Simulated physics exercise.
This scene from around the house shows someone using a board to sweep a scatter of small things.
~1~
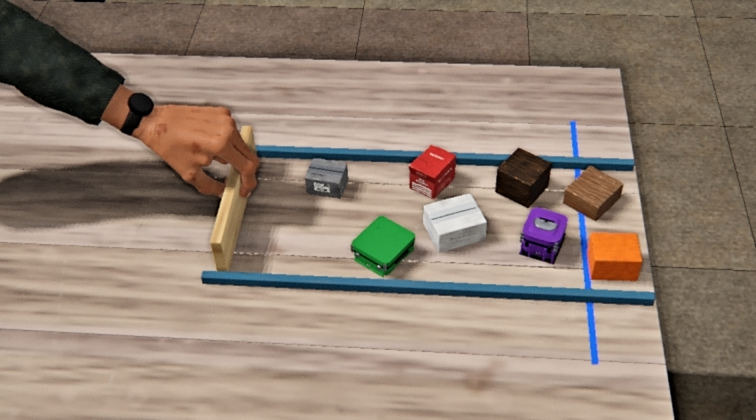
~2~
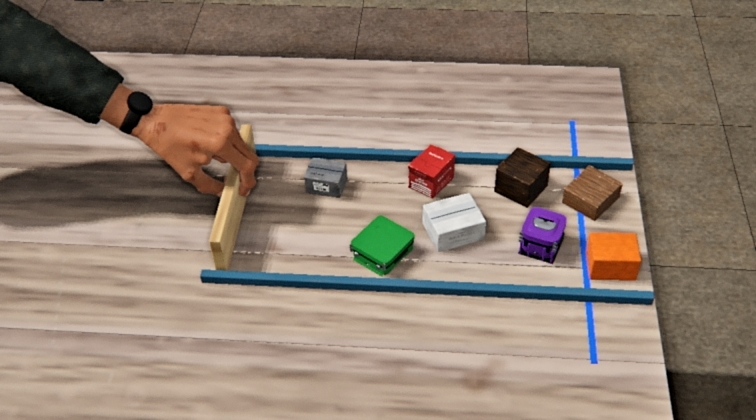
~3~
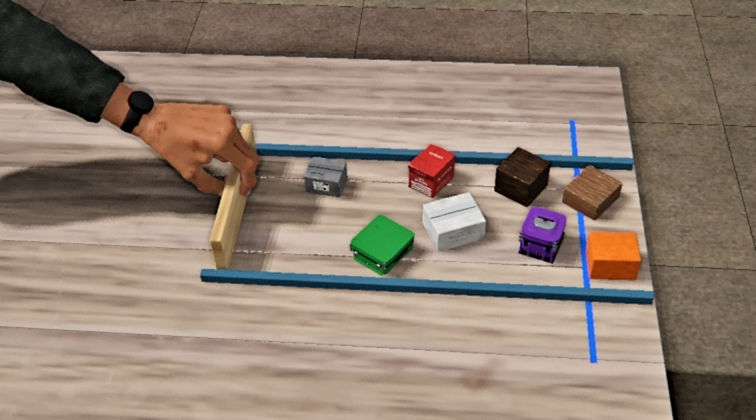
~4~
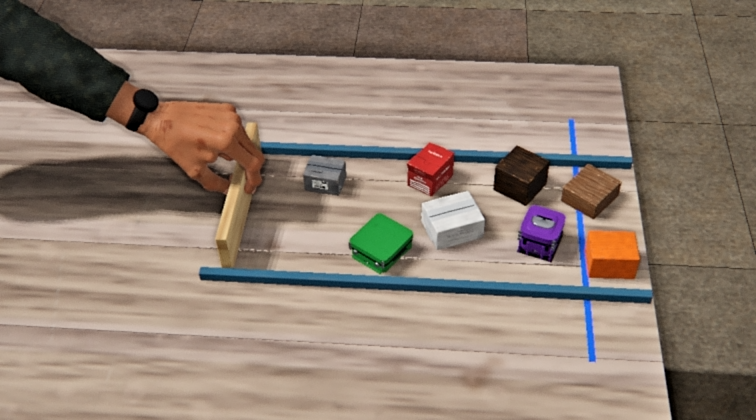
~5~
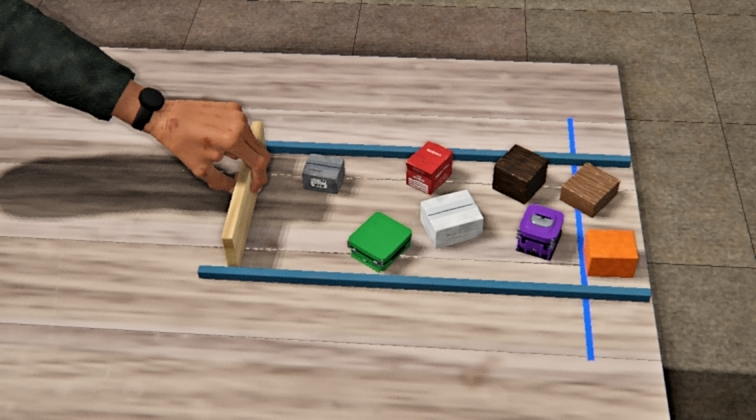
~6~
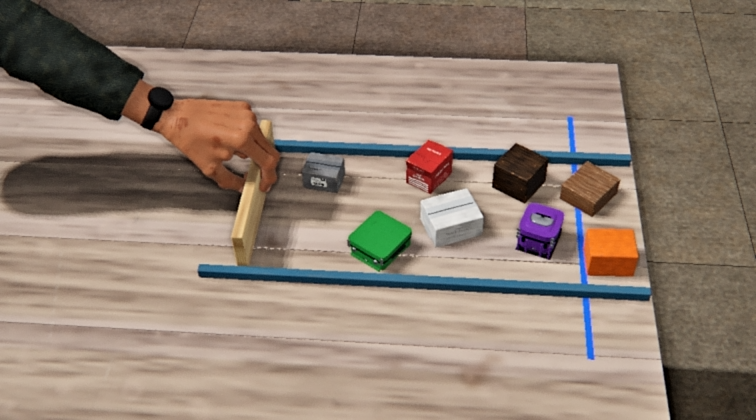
At the start, a hand wearing a dark watch holds an upright board at the left end of two blue rails, with eight small boxes and blocks scattered between them. The hand then slides the board slightly right, toward the grey box, without touching it, while the scattered pieces stay in place.
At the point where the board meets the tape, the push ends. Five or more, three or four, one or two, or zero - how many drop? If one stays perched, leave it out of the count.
I predict that three of them or four will leave the table.
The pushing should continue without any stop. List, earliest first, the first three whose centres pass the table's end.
Ranked earliest first, the brown block comes before the orange block, which comes before the black block.
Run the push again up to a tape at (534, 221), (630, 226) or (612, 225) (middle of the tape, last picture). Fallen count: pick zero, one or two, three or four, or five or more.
Falls: 1 or 2; at least five; at least five.
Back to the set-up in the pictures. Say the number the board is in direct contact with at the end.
The answer is 3.
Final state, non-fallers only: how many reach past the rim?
I get 2.
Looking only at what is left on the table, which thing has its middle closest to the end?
Answer: The purple case.
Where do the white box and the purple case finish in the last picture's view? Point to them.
Near (601, 204) and (647, 227).
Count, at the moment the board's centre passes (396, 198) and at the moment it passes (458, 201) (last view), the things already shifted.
Counts: 4, 6.
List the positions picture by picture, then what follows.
The first frame shows orange block (614, 257); brown block (593, 194); purple case (544, 235); board (236, 197); tape (583, 228).
The second frame shows brown block (592, 193); white box (454, 222).
The third frame shows purple case (543, 234); grey box (326, 177).
The fourth frame shows orange block (612, 255); red box (431, 169).
The fifth frame shows brown block (590, 190); black block (520, 174).
The sixth frame shows orange block (610, 252); brown block (590, 189); purple case (540, 230); board (255, 192); tape (579, 223).
A little later, none off yet; orange block at rest near (610, 252); brown block at rest near (590, 189); purple case at rest near (540, 230).
Next, none off yet; orange block shifted about its own width near (639, 256); brown block tilted well over near (672, 213); purple case shifted about its own width near (598, 229).
When it is over, the number that fall off is three or four; down, black block, brown block and orange block.
